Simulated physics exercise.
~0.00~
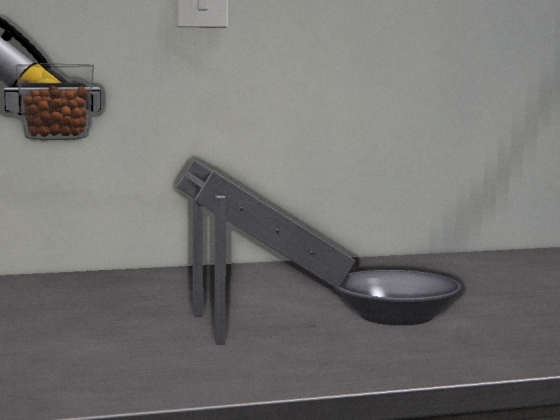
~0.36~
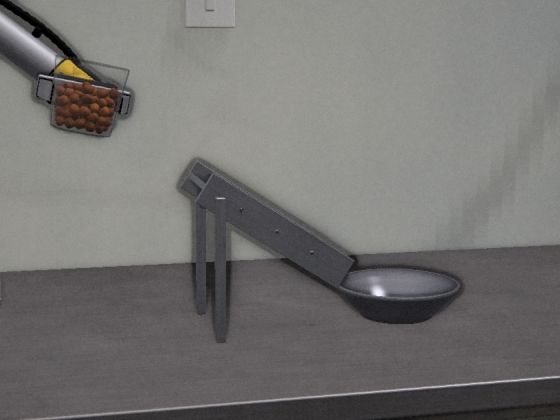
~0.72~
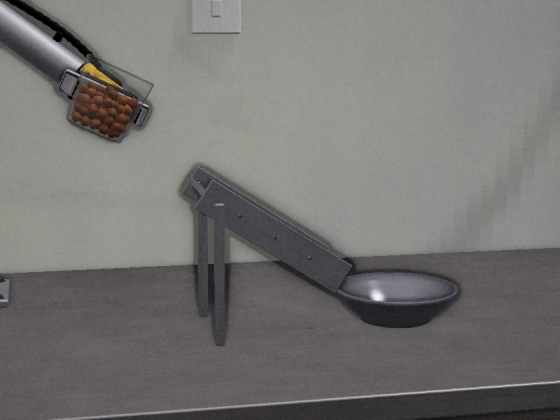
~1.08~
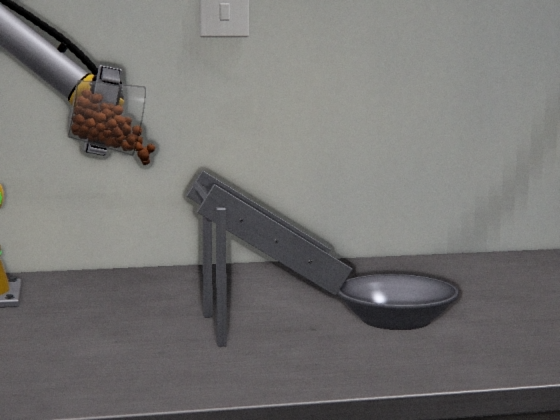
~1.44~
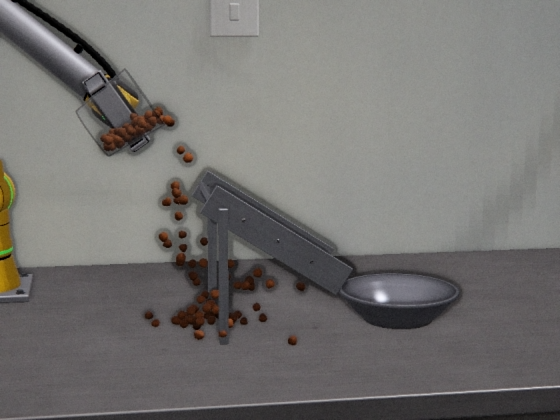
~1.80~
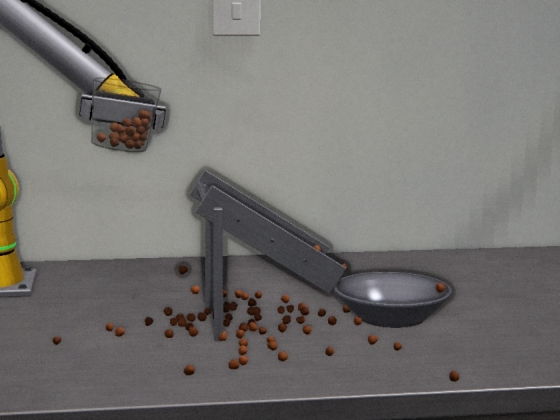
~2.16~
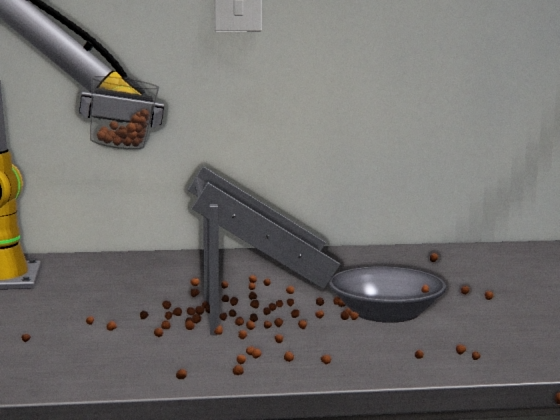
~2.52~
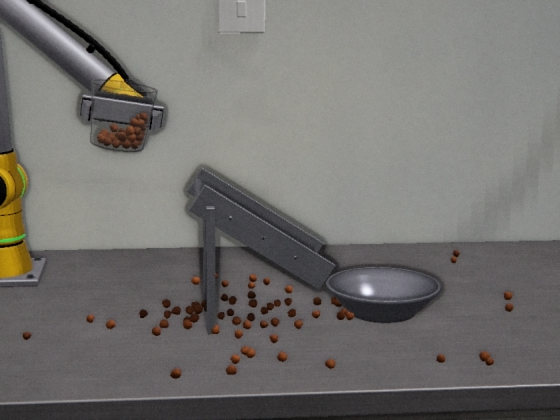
On a grey table top, a robot arm tipped a clear beaker of hazelnuts over a sloping chute, but most spilled around its legs and scattered, with hardly any reaching the bowl, before the arm tilted the beaker back, still partly full.
